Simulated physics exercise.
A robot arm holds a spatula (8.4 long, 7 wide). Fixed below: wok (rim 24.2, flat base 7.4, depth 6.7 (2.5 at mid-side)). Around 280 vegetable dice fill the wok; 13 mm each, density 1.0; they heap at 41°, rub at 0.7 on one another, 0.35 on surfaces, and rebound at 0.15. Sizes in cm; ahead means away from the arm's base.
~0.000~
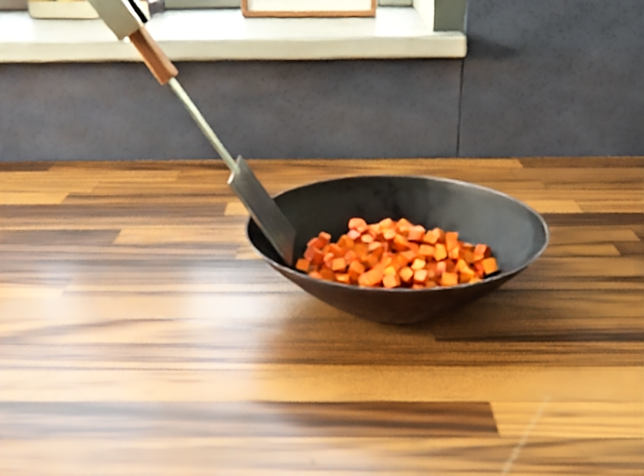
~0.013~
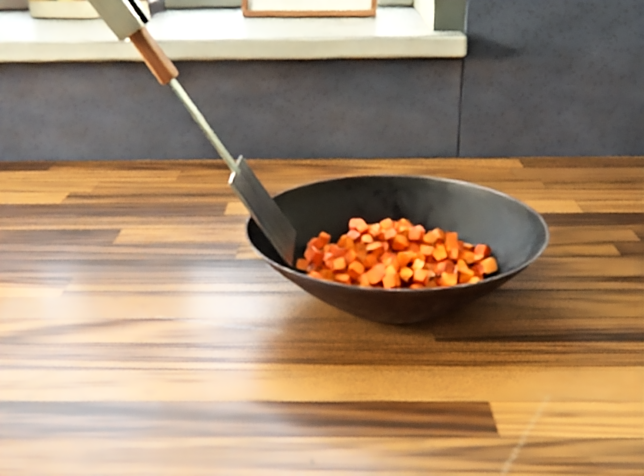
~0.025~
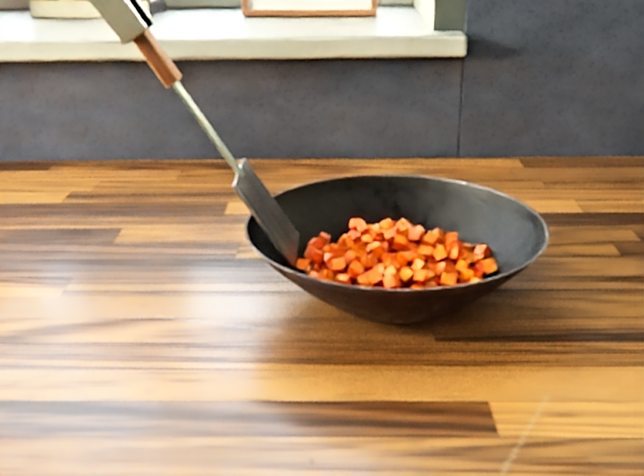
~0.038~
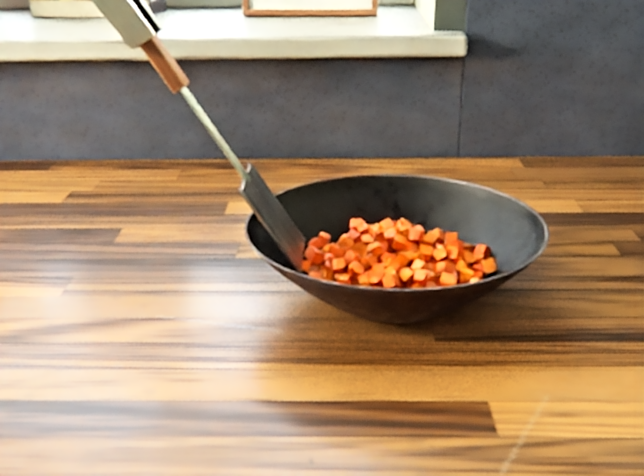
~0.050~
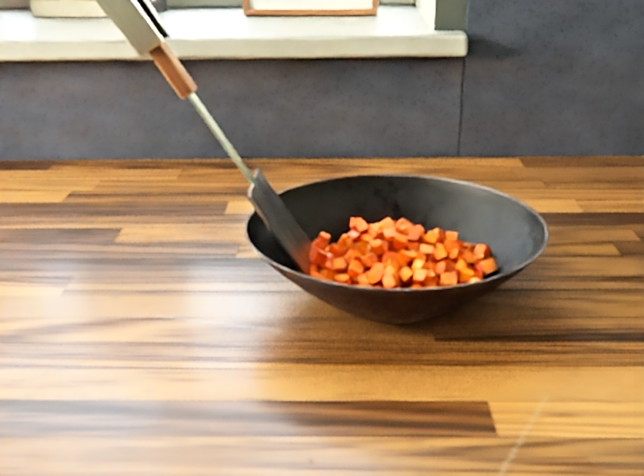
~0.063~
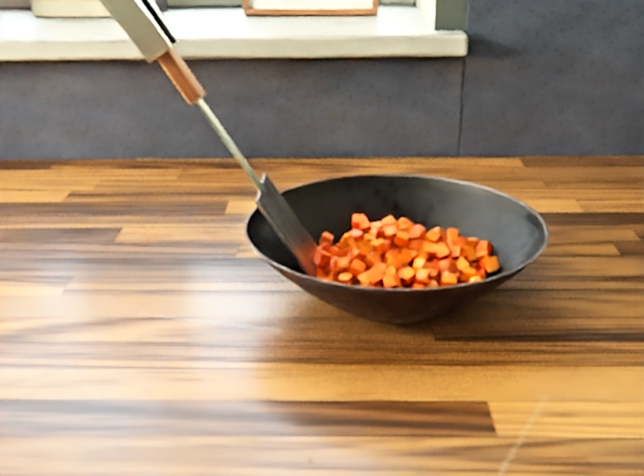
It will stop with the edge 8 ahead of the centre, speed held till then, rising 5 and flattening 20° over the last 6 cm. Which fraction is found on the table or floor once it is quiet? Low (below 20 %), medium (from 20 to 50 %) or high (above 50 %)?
Share on the table or floor: Medium (from 20 to 50 %).
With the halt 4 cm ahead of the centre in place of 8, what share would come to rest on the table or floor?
It would be near 0 per cent.
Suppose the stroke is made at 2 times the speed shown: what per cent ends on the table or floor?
Some 55 per cent.
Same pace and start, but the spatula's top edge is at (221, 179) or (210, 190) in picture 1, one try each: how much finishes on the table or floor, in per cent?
Some 35 and 40 per cent.
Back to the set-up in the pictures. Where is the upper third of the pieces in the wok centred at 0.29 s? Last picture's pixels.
Around (515, 214).
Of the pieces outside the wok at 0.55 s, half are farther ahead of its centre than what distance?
About 18 cm.
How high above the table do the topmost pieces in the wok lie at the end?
Some 6.5 cm.
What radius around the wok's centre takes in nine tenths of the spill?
About 25 cm.
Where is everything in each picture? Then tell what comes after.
The first picture shows spatula top edge at (234, 168), sloping 58°; upper third of the load around (399, 256), from x 305 to 490, top at y 225; 282 in the wok.
The second picture shows spatula top edge at (235, 169), sloping 58°; upper third of the load around (399, 256), from x 300 to 490, top at y 225.
The third picture shows spatula top edge at (239, 171), sloping 58°; upper third of the load around (399, 256), from x 300 to 490, top at y 225.
The fourth picture shows spatula top edge at (245, 176), sloping 58°; upper third of the load around (399, 256), from x 305 to 490, top at y 225.
The fifth picture shows spatula top edge at (253, 182), sloping 58°; upper third of the load around (399, 256), from x 310 to 490, top at y 225.
The sixth picture shows spatula top edge at (260, 187), sloping 58°; upper third of the load around (405, 255), from x 315 to 495, top at y 220; 282 in the wok.
By 0.18 s, sloping 58°, highest piece 8 above the table; 282 in the wok.
By 0.29 s, sloping 50°, highest piece 12 above the table; 249 in the wok, 33 on the blade or in flight.
By 0.55 s, sloping 38°, highest piece 6 above the table; 168 in the wok, 109 on the table or floor, 5 on the blade or in flight.
By 1.60 s, sloping 38°, highest piece 6 above the table; 168 in the wok, 114 on the table or floor.
Final count, 168 in the wok, 114 on the table or floor. That is 40 % on the table or floor.
